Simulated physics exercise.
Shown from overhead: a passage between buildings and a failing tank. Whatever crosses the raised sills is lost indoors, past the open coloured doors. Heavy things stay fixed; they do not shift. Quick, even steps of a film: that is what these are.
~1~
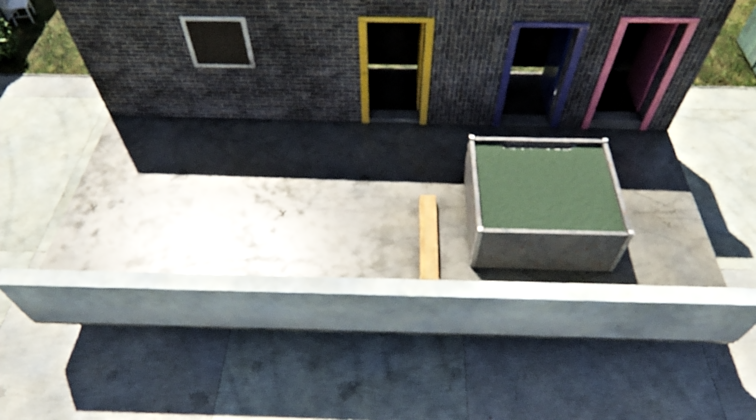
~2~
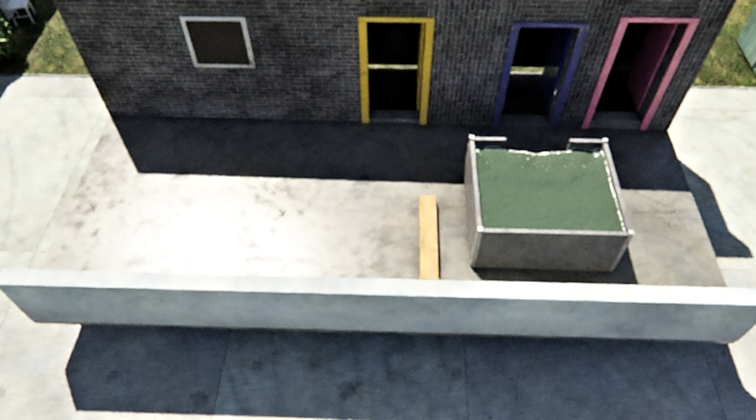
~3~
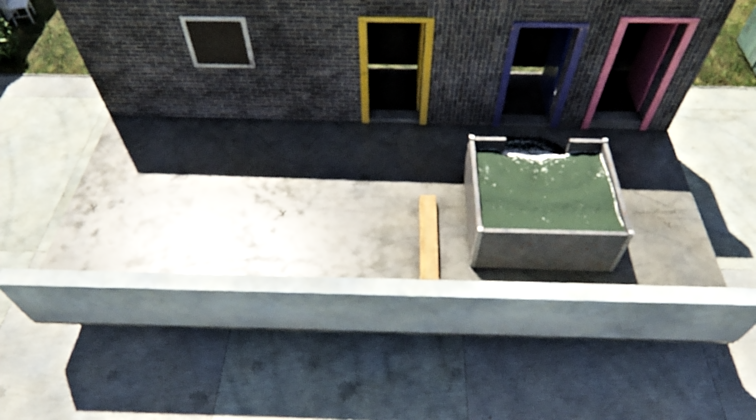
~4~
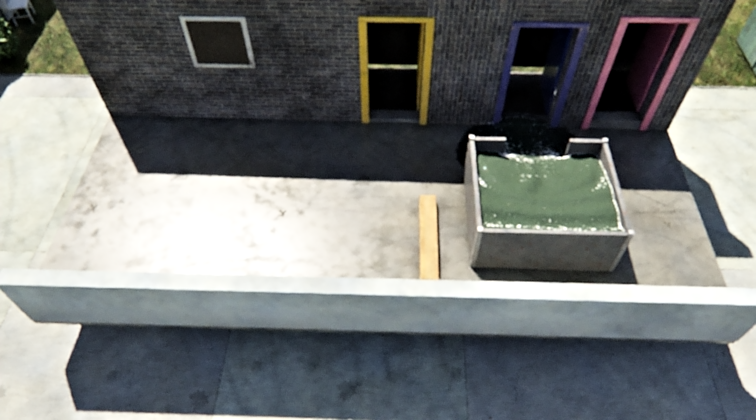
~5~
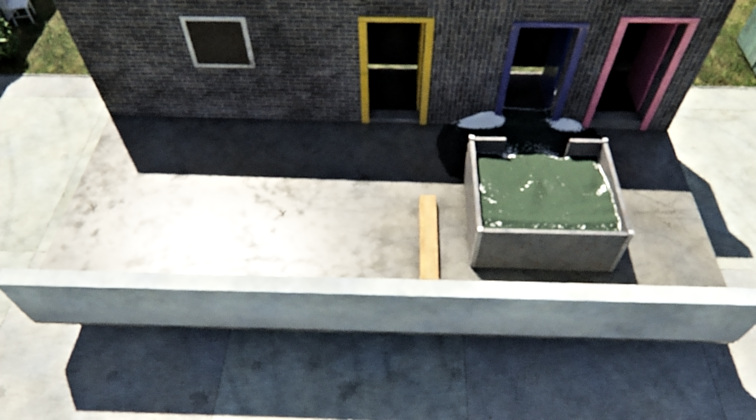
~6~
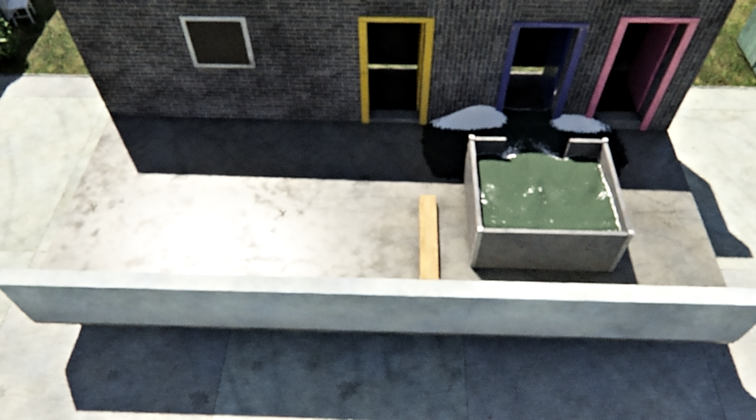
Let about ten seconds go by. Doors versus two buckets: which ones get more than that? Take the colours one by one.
At the end, I expect the yellow door to stop at two buckets or less; I expect the pink door to stop at two buckets or less; I expect the blue door to go past two buckets.
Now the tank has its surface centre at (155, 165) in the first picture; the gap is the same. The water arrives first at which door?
The yellow-painted one.
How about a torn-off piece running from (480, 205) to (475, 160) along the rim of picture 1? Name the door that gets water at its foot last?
My answer: The door marked pink.
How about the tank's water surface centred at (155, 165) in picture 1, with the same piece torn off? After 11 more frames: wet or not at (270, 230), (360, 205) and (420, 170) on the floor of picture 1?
First spot stays unwetted, second spot gets drenched, third spot gets drenched.
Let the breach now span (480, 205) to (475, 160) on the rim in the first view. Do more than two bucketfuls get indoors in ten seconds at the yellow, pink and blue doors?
Yellow door: Above, pink door: Below, blue door: Below.
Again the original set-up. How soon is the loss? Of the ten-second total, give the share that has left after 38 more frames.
Close to 85 %.
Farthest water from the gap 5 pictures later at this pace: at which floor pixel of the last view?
Farthest reach: (323, 124).
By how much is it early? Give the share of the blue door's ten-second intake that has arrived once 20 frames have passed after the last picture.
By then roughly 75 percent of the ten-second total is in.
A moment on, water covers 15 % of the floor; the yellow door wet at the sill, nothing in, the pink door wet at the sill, nothing in, the blue door far over two buckets in.
Next, water covers 30 % of the floor; the yellow door wet at the sill, nothing in, the pink door wet at the sill, nothing in, the blue door far over two buckets in.
Then, water covers 55 % of the floor; the yellow door wet at the sill, nothing in, the pink door wet at the sill, nothing in, the blue door far over two buckets in.
Later, water covers 70 % of the floor; the yellow door wet at the sill, nothing in, the pink door wet at the sill, nothing in, the blue door far over two buckets in.
In the end, water covers 75 % of the floor; the yellow door wet at the sill, nothing in, the pink door wet at the sill, nothing in, the blue door far over two buckets in.
